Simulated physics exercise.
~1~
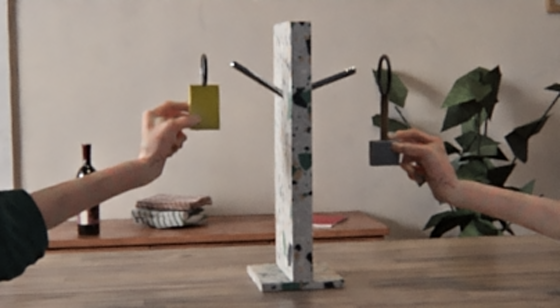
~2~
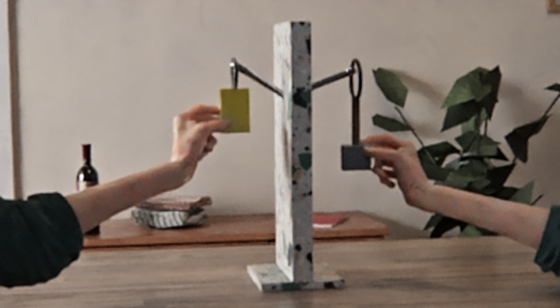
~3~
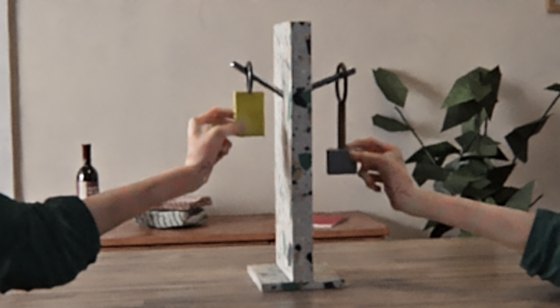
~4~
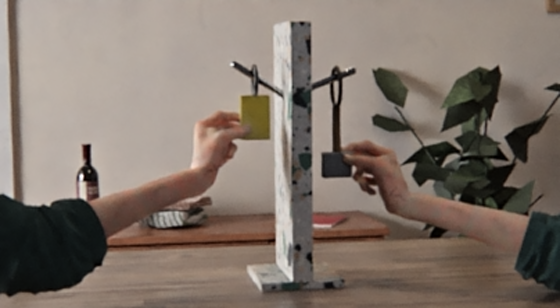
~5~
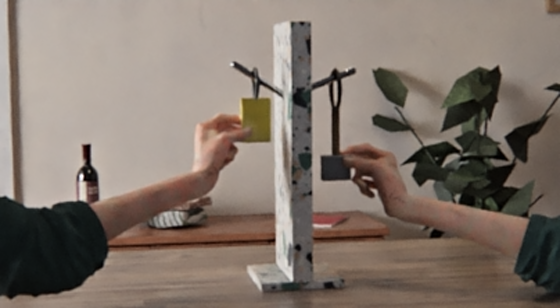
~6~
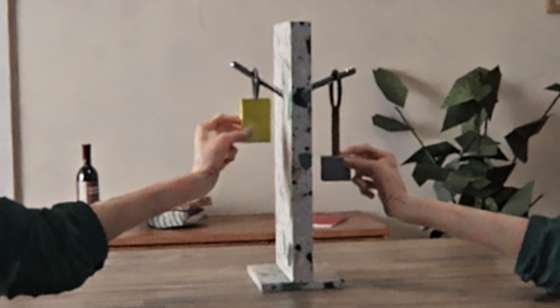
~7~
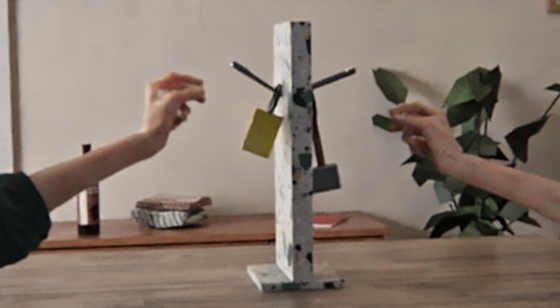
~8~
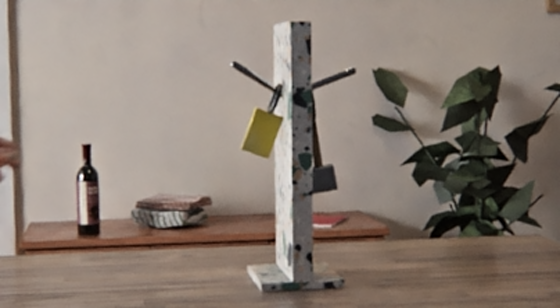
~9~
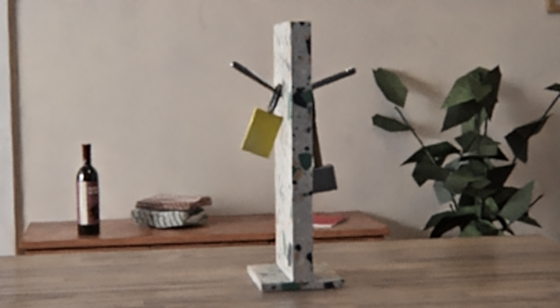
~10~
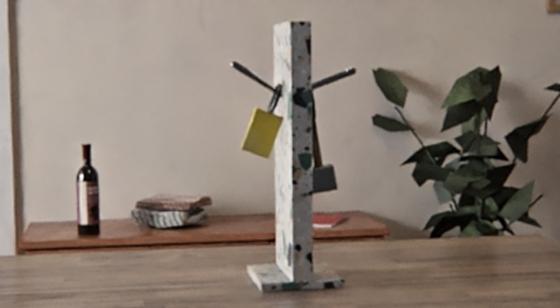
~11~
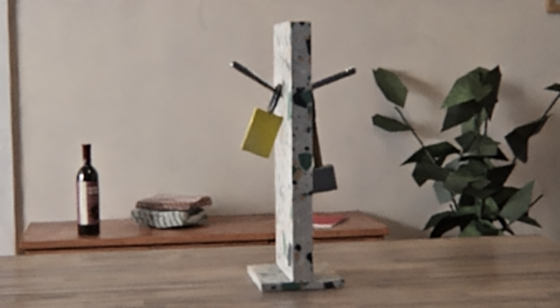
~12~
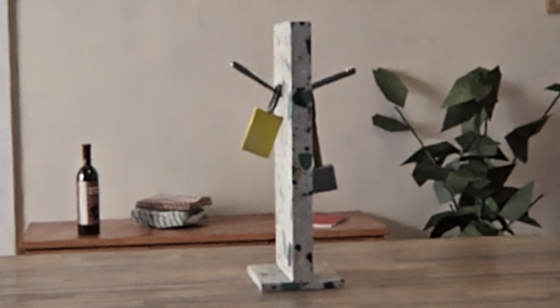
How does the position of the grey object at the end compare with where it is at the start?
At the start it is held up by a hand out to the right of the stand. At the end it is farther left and lower, hanging from the right peg close against the post.
